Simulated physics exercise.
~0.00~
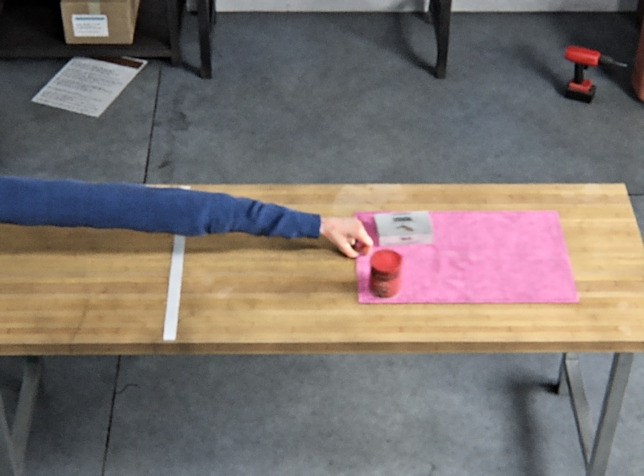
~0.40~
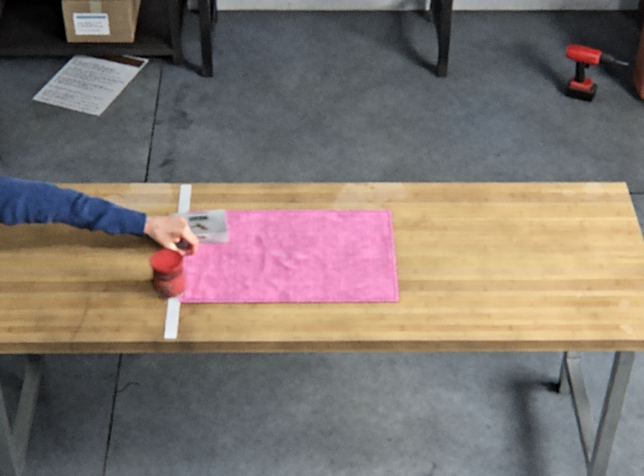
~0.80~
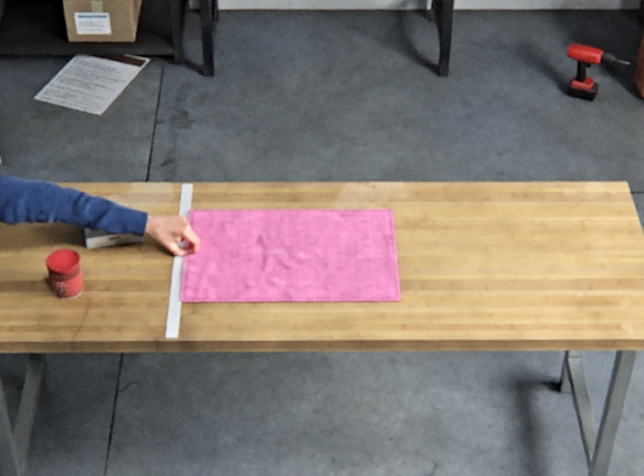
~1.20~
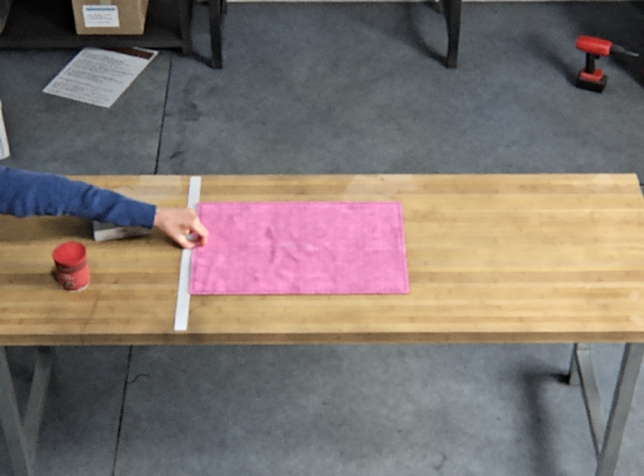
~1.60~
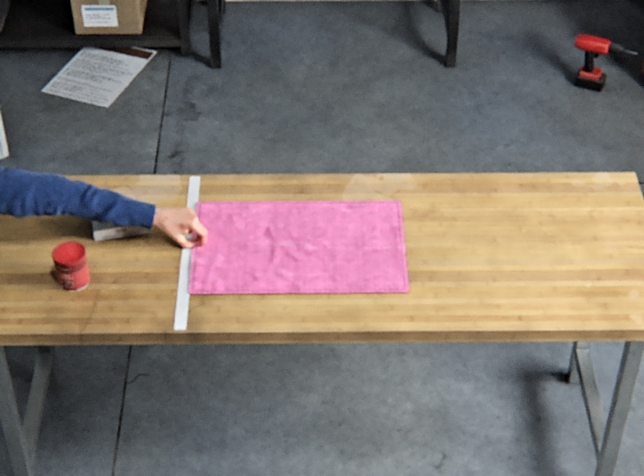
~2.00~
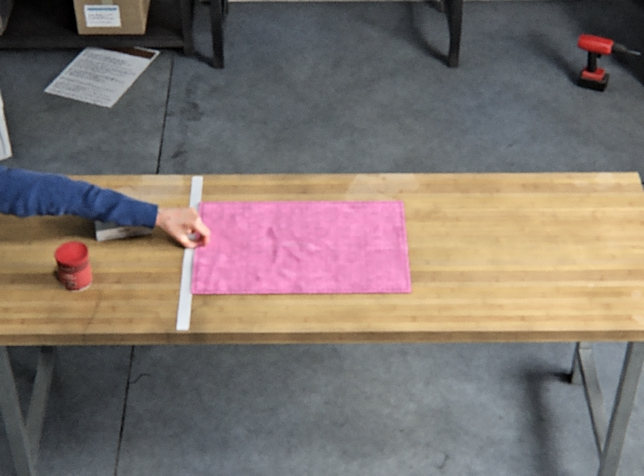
On a workbench, a hand pulls a pink cloth left to the tape, and the red tin and packet slide off it.
